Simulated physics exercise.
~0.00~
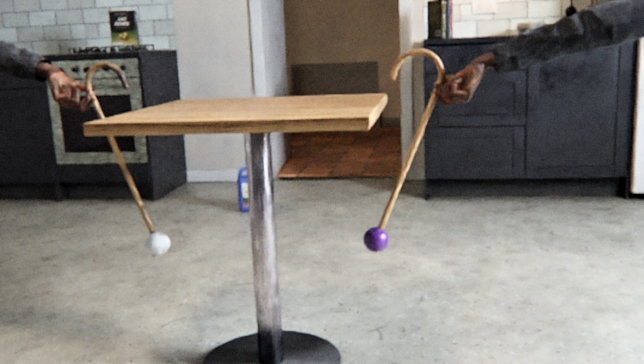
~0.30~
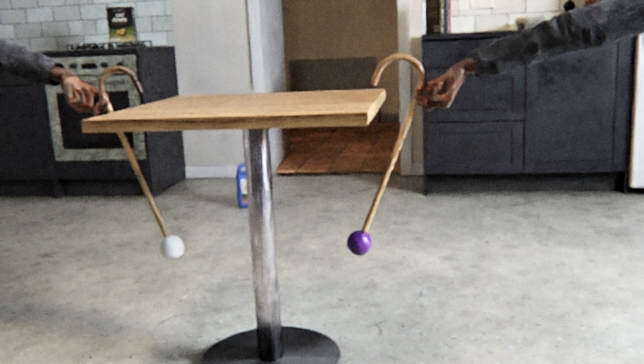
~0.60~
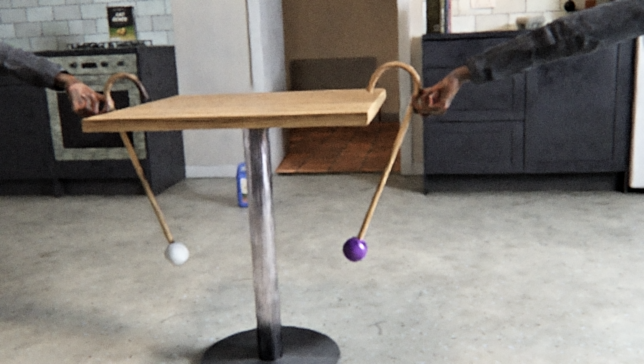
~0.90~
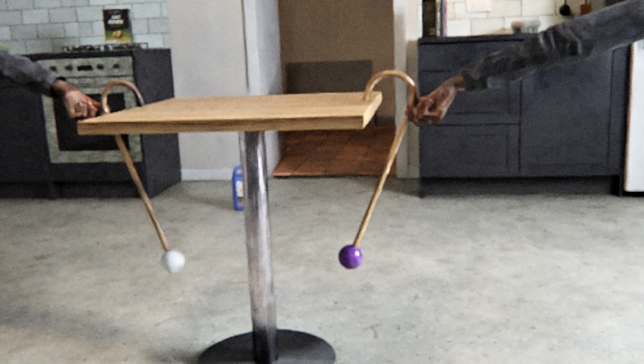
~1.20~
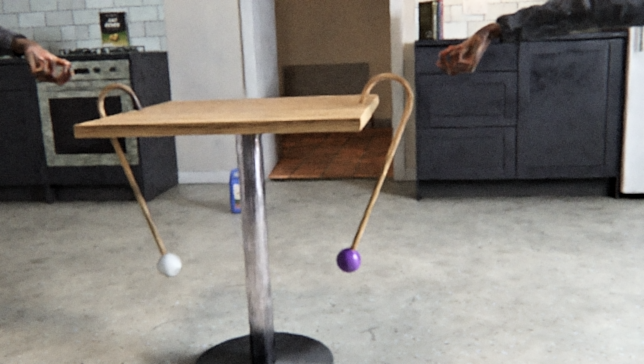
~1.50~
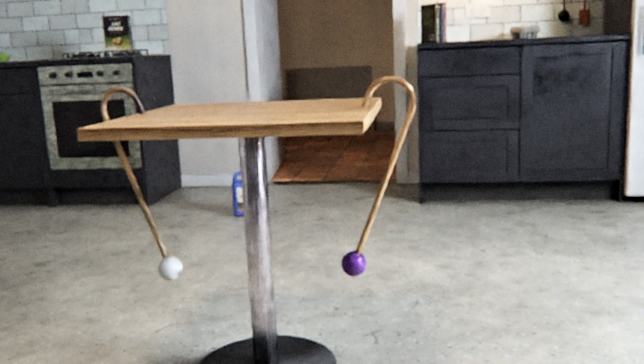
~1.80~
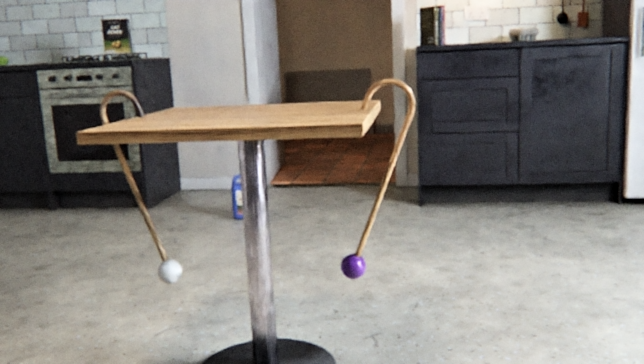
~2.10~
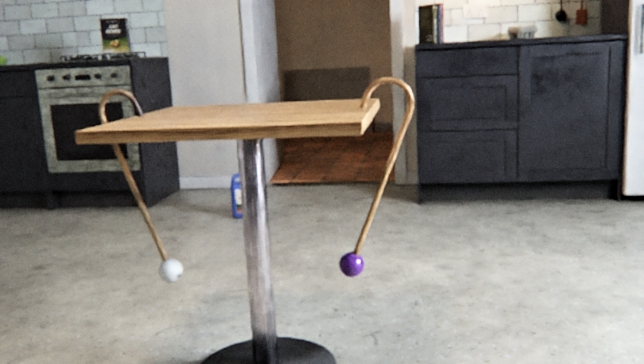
Two hands hooked a curved wooden stick with a white ball over the left end of a small table and one with a purple ball over the right, then let go and drew away, leaving both hanging there.
